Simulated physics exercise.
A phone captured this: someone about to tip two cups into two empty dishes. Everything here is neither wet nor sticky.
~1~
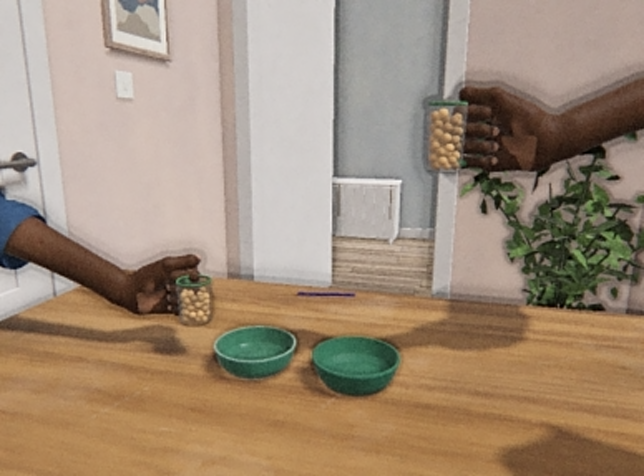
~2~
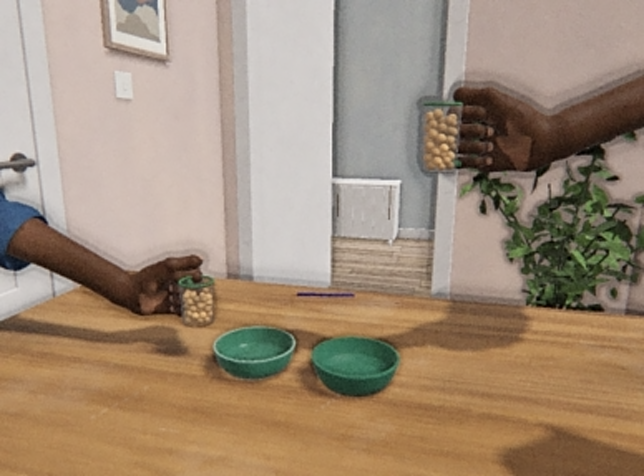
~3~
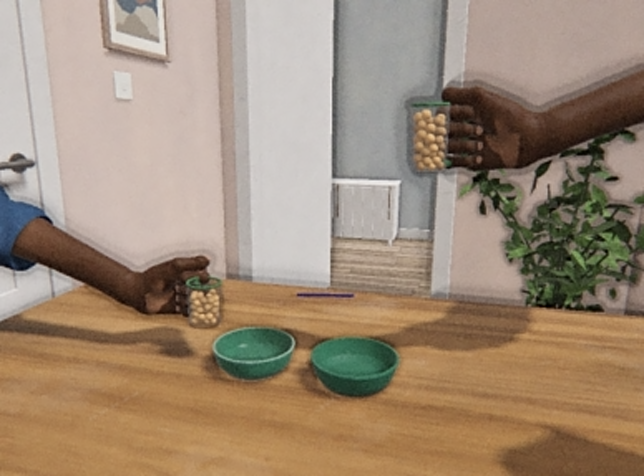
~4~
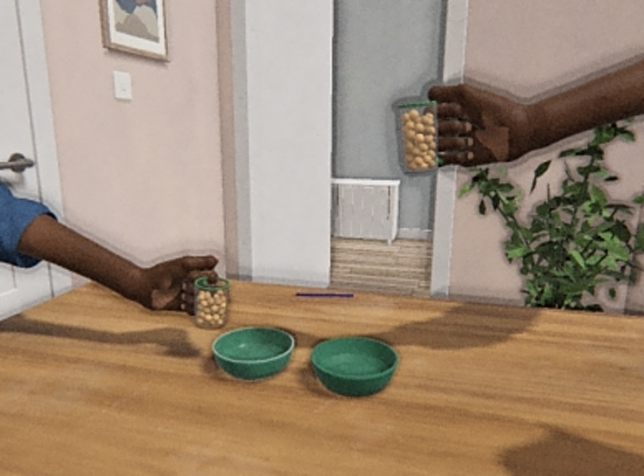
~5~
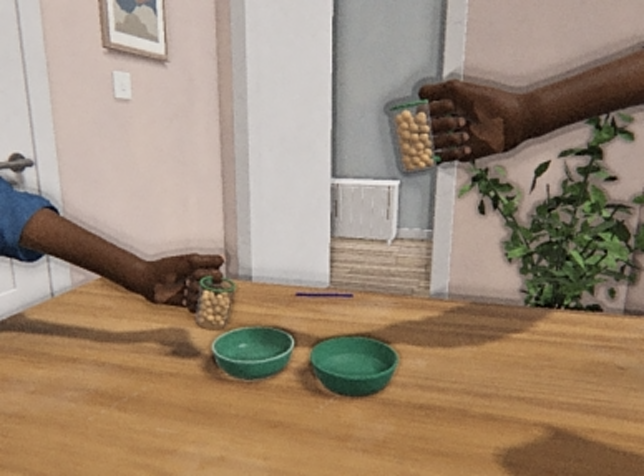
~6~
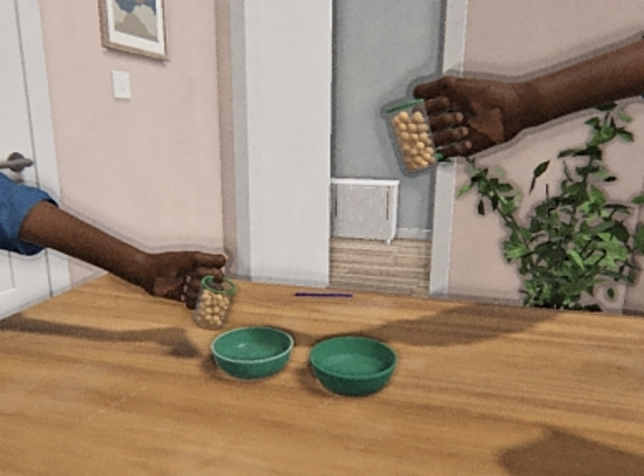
To begin with, two hands hold clear cups of round wooden beads upright, the left one low and the right one much higher, near two empty green bowls on a wooden table. The left cup shifts slightly right and the right cup drifts left, then both gradually tilt a little.
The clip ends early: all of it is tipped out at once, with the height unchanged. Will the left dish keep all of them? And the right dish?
Left dish: Full capture; right dish: Partial capture.
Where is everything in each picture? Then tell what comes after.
Left dish near (239, 363), empty; left cup near (195, 301), holding round wooden beads, just above its dish; right dish near (347, 378), empty; right cup near (446, 138), holding round wooden beads, high above its dish, in the first picture.
Left cup near (198, 302), upright; right cup near (440, 138), upright, in the second picture.
Left cup near (204, 303), upright; right cup near (429, 139), upright, in the third picture.
Left cup near (211, 303), tipped 6°; right cup near (419, 138), tipped 6°, in the fourth picture.
Left cup near (215, 304), tipped 12°; right cup near (414, 138), tipped 12°, in the fifth picture.
Left dish near (237, 364); left cup near (214, 304), tipped 19°; right dish near (345, 379); right cup near (413, 138), tipped 19°, in the sixth picture.
Then, 0.31 s on from there, left, the whole lot still in the cup; right, the whole lot still in the cup.
Then, 0.71 s on from there, left, the whole lot still in the cup; right, the whole lot still in the cup.
Then, 1.14 s on from there, left, near half still in the cup, near a third in the dish, a little in the air; right, near two thirds still in the cup, a little in the dish, near a third in the air.
In the end, left, the whole lot in the dish, none at all outside the dish; right, near two thirds in the dish, near a third outside the dish.
